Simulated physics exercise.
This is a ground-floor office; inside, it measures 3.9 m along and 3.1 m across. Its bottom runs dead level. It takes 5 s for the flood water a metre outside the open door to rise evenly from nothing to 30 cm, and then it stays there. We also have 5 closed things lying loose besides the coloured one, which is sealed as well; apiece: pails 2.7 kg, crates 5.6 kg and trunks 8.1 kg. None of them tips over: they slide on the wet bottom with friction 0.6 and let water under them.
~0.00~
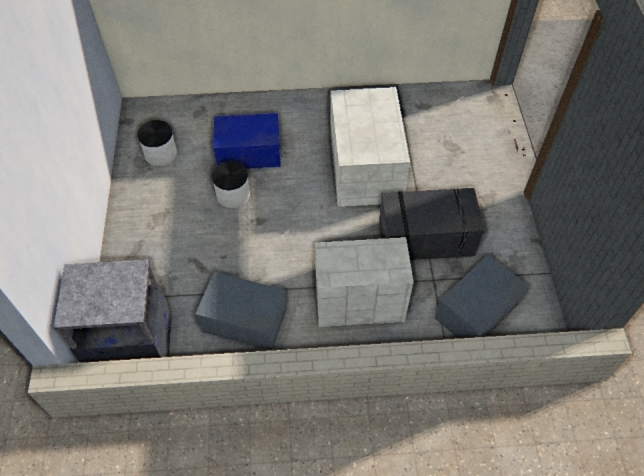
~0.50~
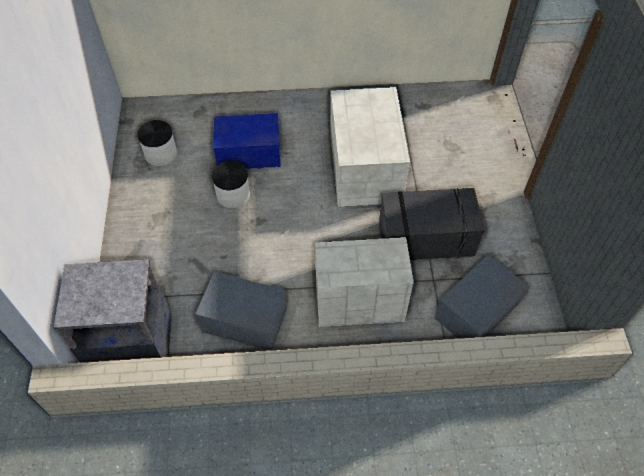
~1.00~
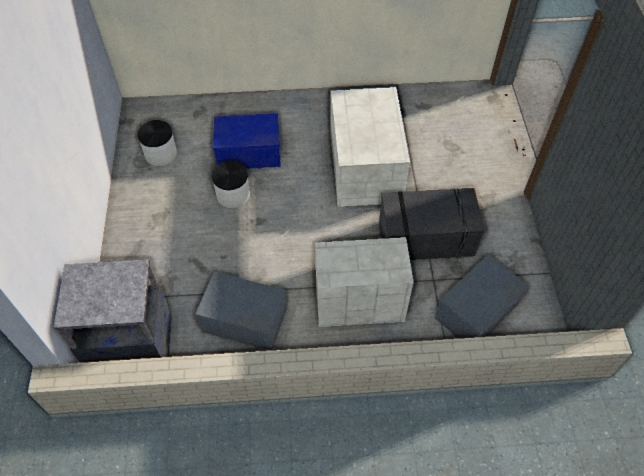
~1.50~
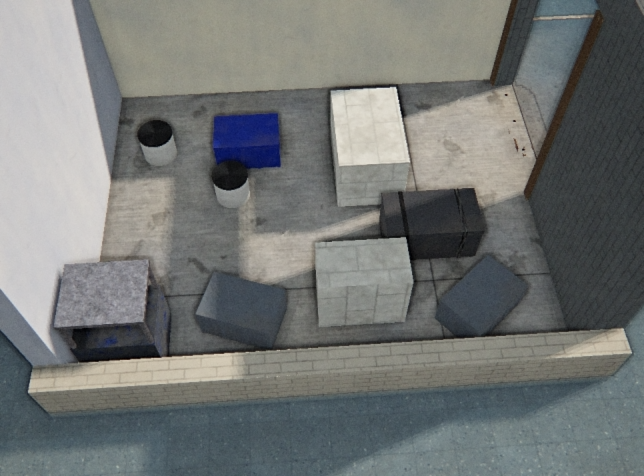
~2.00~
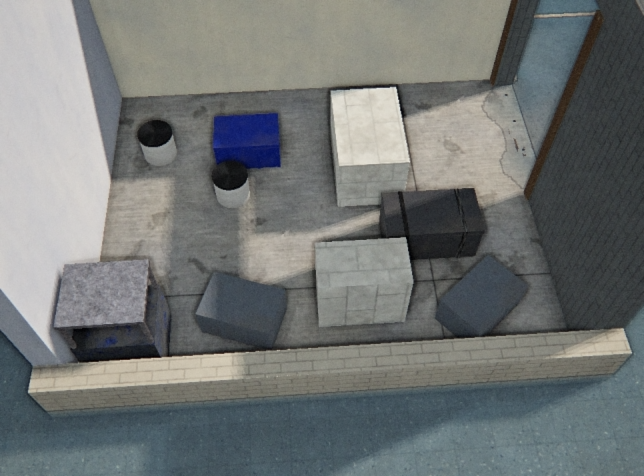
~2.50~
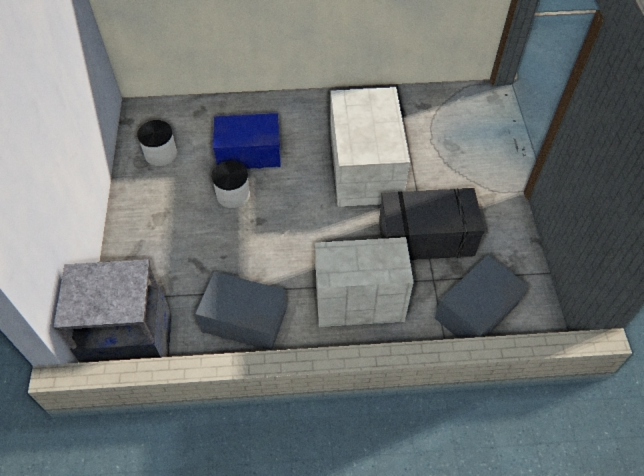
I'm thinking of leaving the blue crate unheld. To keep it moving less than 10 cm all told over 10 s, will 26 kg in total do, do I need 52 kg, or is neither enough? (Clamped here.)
You need 52 kg.
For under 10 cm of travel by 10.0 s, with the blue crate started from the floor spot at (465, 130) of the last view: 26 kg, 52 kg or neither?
Result: Both fail.
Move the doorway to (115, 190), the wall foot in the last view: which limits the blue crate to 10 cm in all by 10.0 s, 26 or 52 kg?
Under that change no listed mass suffices.
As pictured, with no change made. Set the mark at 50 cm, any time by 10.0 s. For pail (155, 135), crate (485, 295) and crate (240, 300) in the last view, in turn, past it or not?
First exceeds it, then exceeds it, then stays inside.
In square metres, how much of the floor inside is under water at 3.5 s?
Wet: Near 2.5 m2.
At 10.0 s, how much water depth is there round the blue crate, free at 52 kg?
Close to 14 cm deep.
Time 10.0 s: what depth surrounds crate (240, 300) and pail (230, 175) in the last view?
I'd estimate 20 cm for the first and 13 cm for the second.
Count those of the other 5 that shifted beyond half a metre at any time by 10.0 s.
That comes to 3.
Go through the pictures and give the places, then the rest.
The blue crate at (246, 130), on the bottom; water covers 0.0 m2; 0 of 6 have shifted, in the first frame.
The blue crate at (246, 130) rests on the ground; 0.0 m2 under water; 0 of 6 have shifted, in the second frame.
The blue crate at (246, 130), on the bottom; 0.0 m2 under water; 0 of 6 have shifted, in the third frame.
The blue crate at (246, 130), on the bottom; water covers 0.0 m2; 0 of 6 have shifted, in the fourth frame.
The blue crate at (246, 130), on the bottom; 0.1 m2 under water; 0 of 6 have shifted, in the fifth frame.
The blue crate at (246, 130) rests on the ground; 0.8 m2 under water; 0 of 6 have shifted, in the sixth frame.
After 3.5 s the blue crate would be 0 cm from its start with 26 kg and 0 cm from its start with 52 kg; 0 cm of water round it then.
After 4.5 s the blue crate would be 0 cm from its start with 26 kg and 0 cm from its start with 52 kg; 1 cm of water round it then.
After 7.0 s the blue crate would be 4 cm from its start with 26 kg and 0 cm from its start with 52 kg; 7 cm of water round it then.
After 10.0 s the blue crate would be 40 cm from its start with 26 kg and 0 cm from its start with 52 kg; 14 cm of water round it then.
